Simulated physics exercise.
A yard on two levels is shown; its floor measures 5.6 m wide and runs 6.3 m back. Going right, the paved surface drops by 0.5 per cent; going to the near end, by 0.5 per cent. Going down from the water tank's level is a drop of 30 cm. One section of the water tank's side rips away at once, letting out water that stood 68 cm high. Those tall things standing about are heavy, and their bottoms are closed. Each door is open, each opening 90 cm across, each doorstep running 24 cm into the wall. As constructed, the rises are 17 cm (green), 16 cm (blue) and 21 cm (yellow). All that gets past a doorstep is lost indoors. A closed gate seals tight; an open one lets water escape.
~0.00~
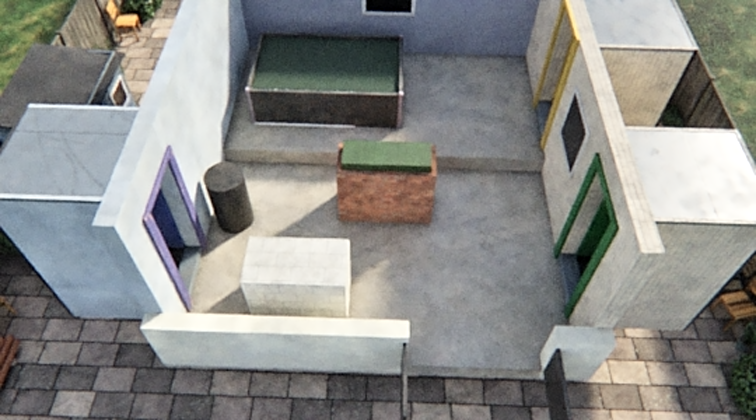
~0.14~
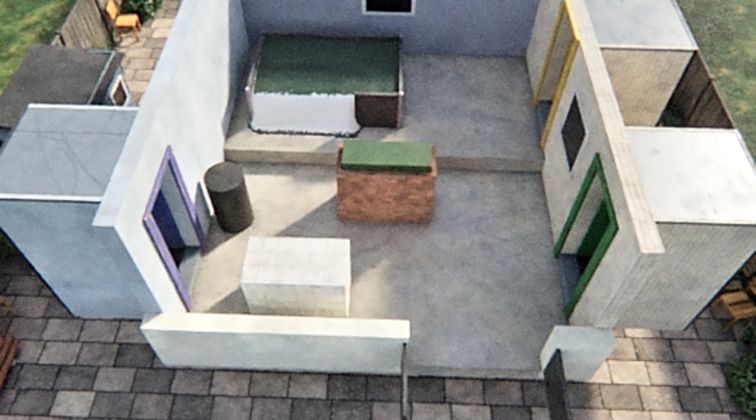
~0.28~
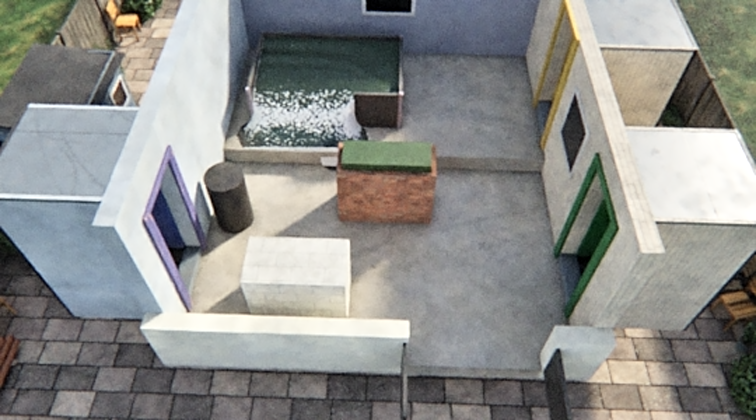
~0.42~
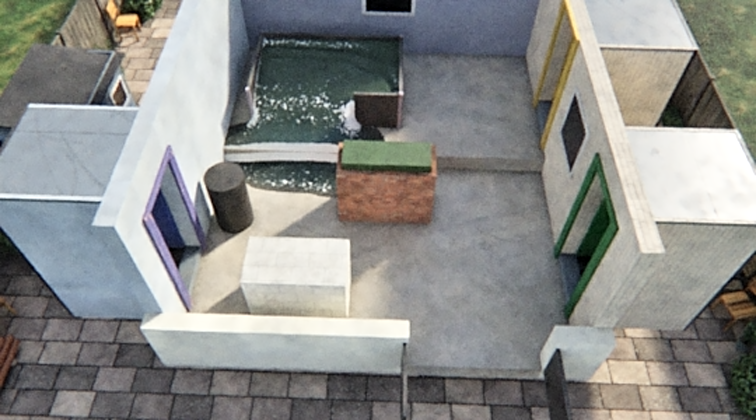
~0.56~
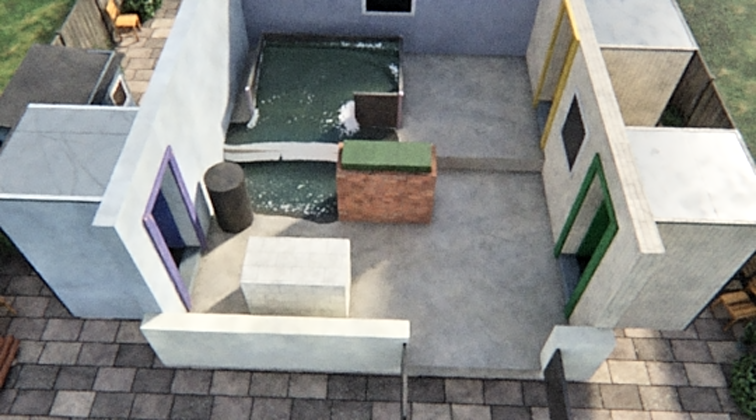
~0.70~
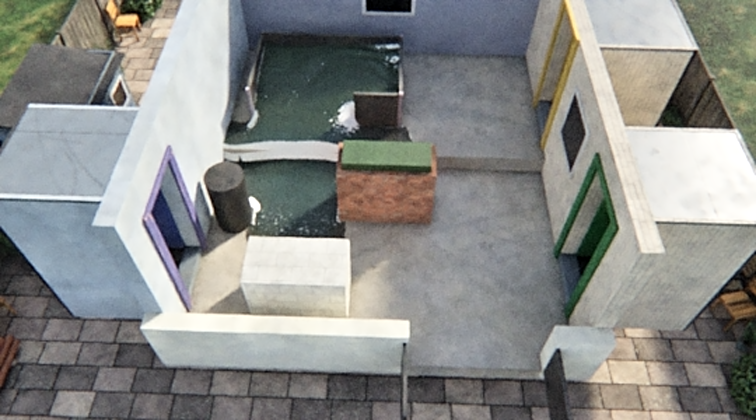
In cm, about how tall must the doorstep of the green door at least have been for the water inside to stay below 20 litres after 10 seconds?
It would have had to be close to 16 cm tall.
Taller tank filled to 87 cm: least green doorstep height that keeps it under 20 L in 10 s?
You'd need a step of close to 22 cm.
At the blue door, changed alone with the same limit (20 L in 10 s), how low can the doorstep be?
Blue: Roughly 24 cm.
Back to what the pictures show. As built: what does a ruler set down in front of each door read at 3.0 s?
Lab note, cm: Green 12; blue 25; yellow 0.
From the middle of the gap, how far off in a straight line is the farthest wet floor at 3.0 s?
Roughly 6.0 m from the gap.
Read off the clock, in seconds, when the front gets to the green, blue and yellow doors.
Green door 2.6 s, blue door 1.1 s, yellow door not within the 10 s.
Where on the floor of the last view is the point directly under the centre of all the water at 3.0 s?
Centre of mass: About (325, 196) px.
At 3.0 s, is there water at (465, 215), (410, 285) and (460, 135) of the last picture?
Well, in sequence they're soaked, soaked and bone-dry.
After 1.4 s water covers 30 % of the floor, deepest (52 cm) near (282, 268); it has not reached the green door.
After 3.0 s water covers 65 % of the floor, deepest (32 cm) near (316, 269); 12 cm at the green door, 0 litres in over its 17 cm doorstep.
After 10.0 s water covers 65 % of the floor, deepest (14 cm) near (384, 348); 11 cm at the green door, 16 litres in over its 17 cm doorstep.
At the green door as built, the water arrived by 2.7 s and peaked near 22 cm at 4.6 s.
With a doorstep of 14.5 cm, 37 litres would have come in within the 10 s; with 19.5 cm, 7 litres. So under 20 litres takes about 16 cm.
